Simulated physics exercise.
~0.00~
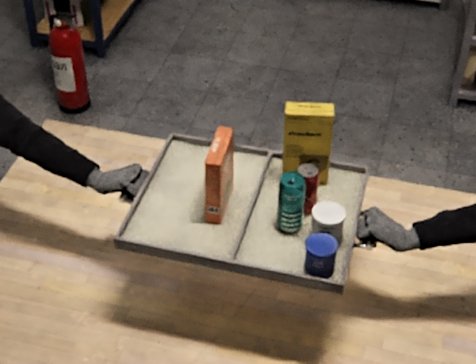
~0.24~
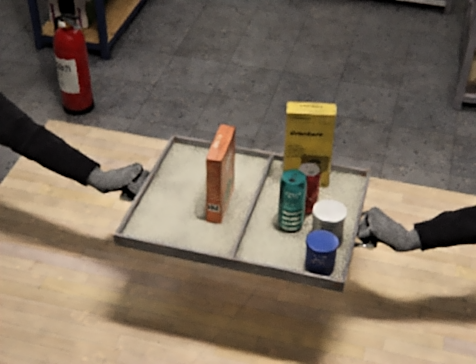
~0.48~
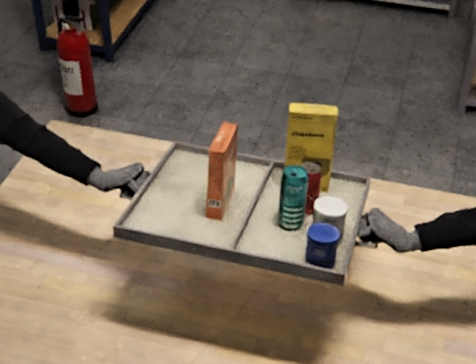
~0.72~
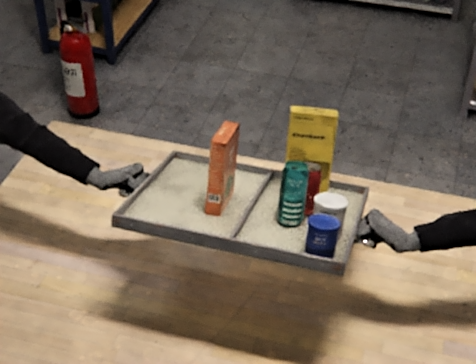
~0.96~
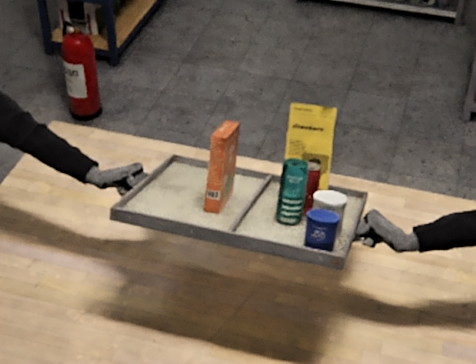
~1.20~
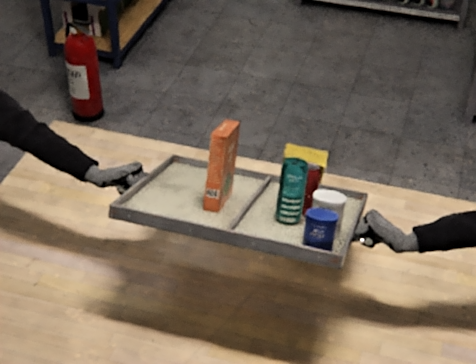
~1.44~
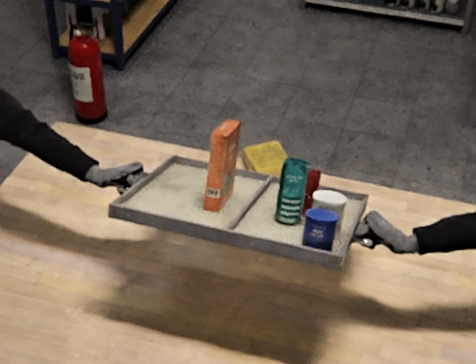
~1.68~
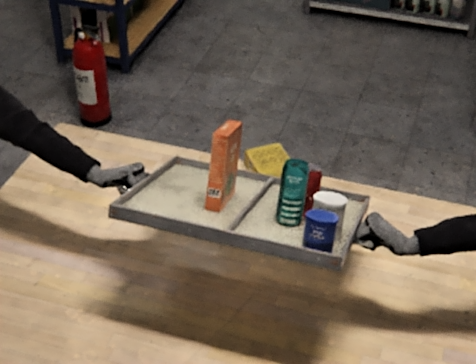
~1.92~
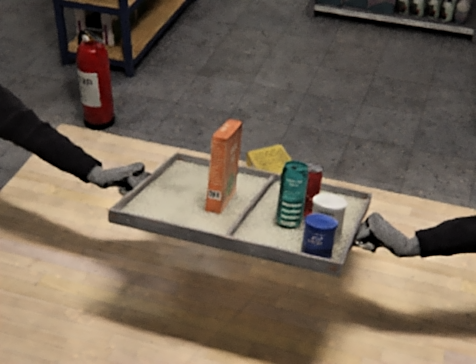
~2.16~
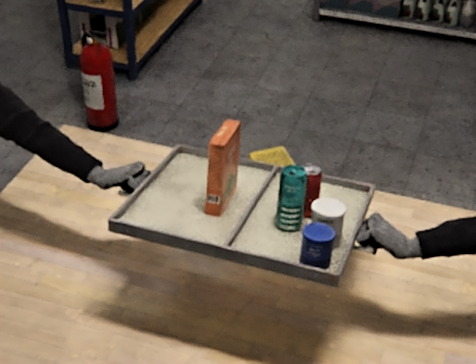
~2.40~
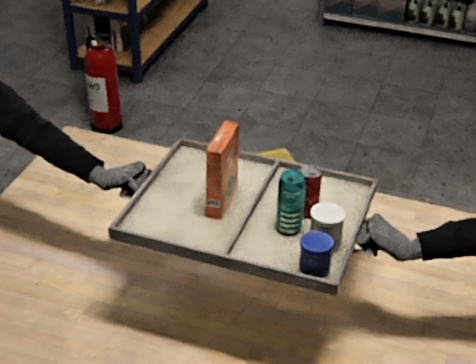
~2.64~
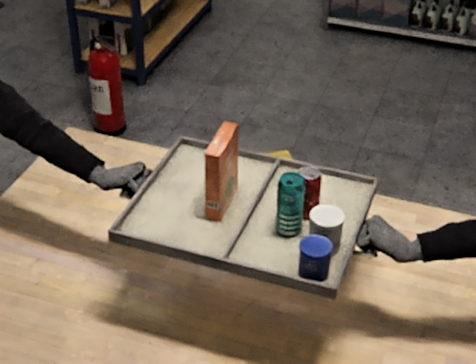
On a pale wooden floor or tabletop beside grey tiling, seen from above with shelving and a red fire extinguisher behind, two gloved hands hold a grey, rimmed tray from either side. An orange packet stands left of its cross bar, while a tall yellow packet, a turquoise can, a red can, a white tin and a blue tin sit on the right. The hands tip the tray away towards its far edge. The yellow packet topples over the far rim and lands beyond it. The tray is levelled again, with the other five still aboard and the yellow packet lying mostly hidden behind.
